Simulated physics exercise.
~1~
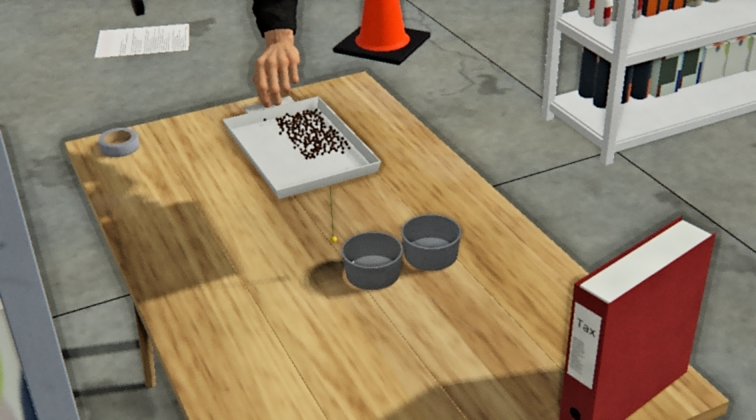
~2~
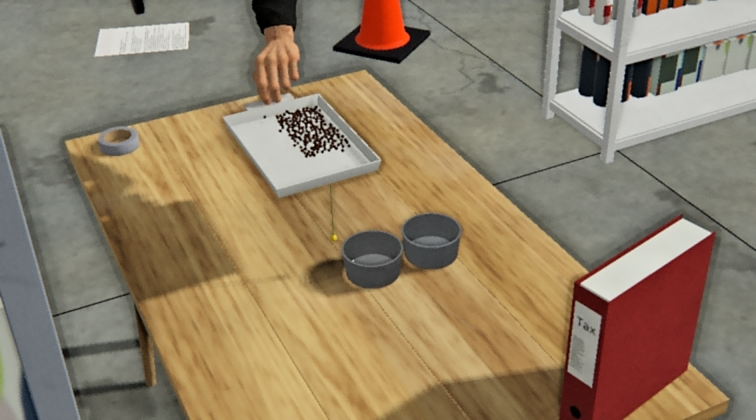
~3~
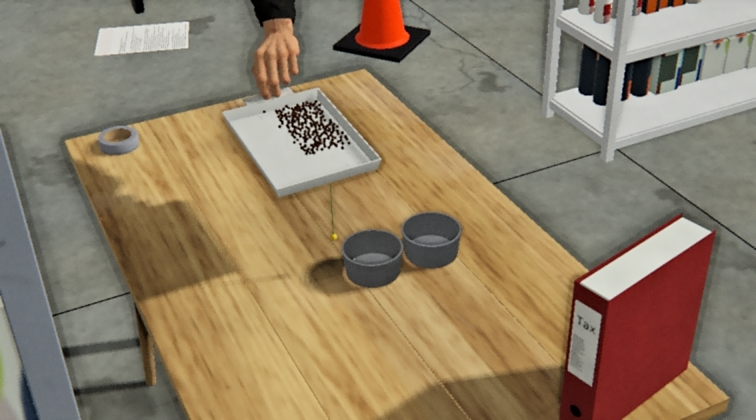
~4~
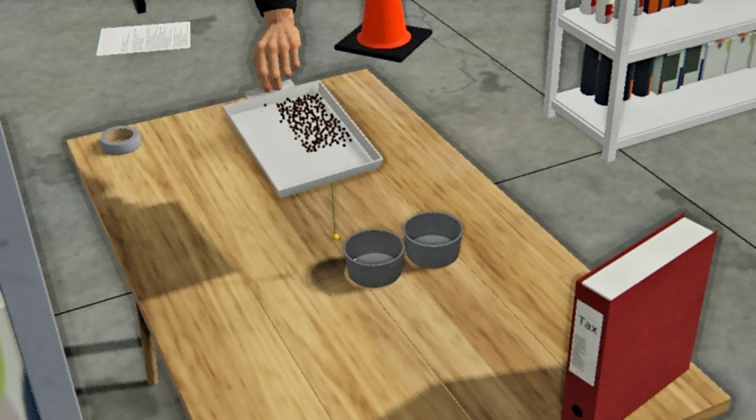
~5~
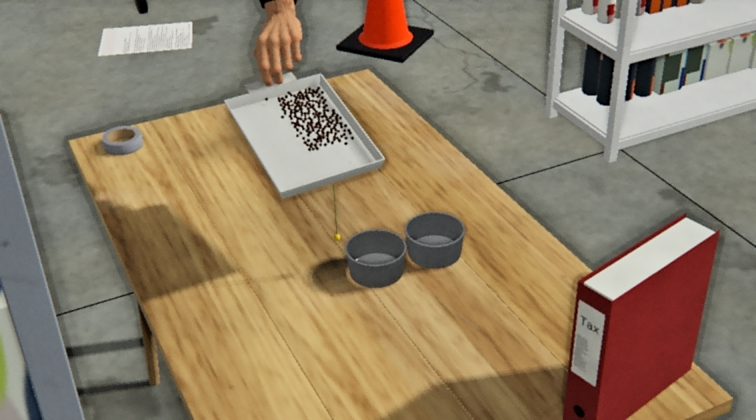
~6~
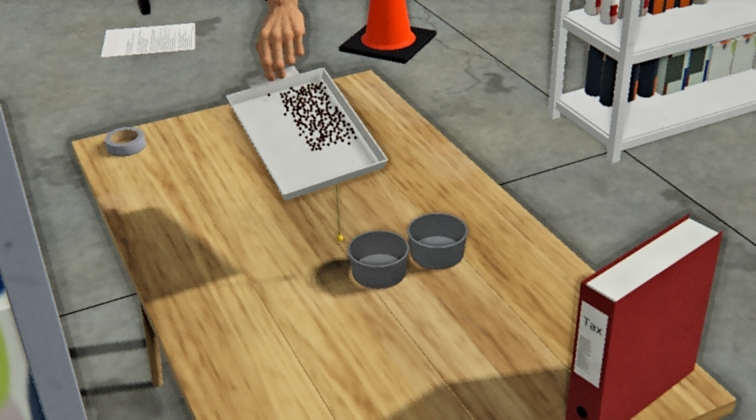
Small dark bits shifting slightly toward the hand on a white tray tilting barely leftward above two empty grey dishes.
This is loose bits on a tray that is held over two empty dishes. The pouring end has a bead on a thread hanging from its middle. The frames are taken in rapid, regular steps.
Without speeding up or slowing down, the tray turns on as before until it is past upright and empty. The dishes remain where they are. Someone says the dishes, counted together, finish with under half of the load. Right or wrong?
Right.
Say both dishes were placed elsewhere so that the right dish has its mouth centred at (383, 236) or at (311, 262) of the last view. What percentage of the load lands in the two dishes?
About 60 and 90 per cent respectively.
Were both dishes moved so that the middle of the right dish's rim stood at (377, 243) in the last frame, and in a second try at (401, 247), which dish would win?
Try 1: The leftmost dish; try 2: The leftmost dish.
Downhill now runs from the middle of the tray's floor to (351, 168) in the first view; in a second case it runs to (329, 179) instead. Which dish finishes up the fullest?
Result - first place: The left side, second place: The left side.
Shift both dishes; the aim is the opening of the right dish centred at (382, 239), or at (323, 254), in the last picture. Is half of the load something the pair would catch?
Well, it comes to a greater portion at first and a greater portion after that.
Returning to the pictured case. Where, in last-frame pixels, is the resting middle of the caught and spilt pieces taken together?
The centre settles at about (309, 301).
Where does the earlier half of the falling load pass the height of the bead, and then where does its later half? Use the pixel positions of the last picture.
I'd place the first part at (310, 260) and the rest at (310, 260).
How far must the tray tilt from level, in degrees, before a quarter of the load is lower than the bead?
95°.
Shortly afterwards, tray tipped steeply; the bulk on the tray; a little outside both; only a few in the air.
Next, tray tipped right over; a little on the tray; only a few in the left dish; near half outside both; near a third in the air.
Some moments later, tray tipped past a quarter turn; only a few in the left dish; all but a few outside both.
In the end, tray tipped past a quarter turn; only a few in the left dish; none at all in the right dish; all but a few outside both.
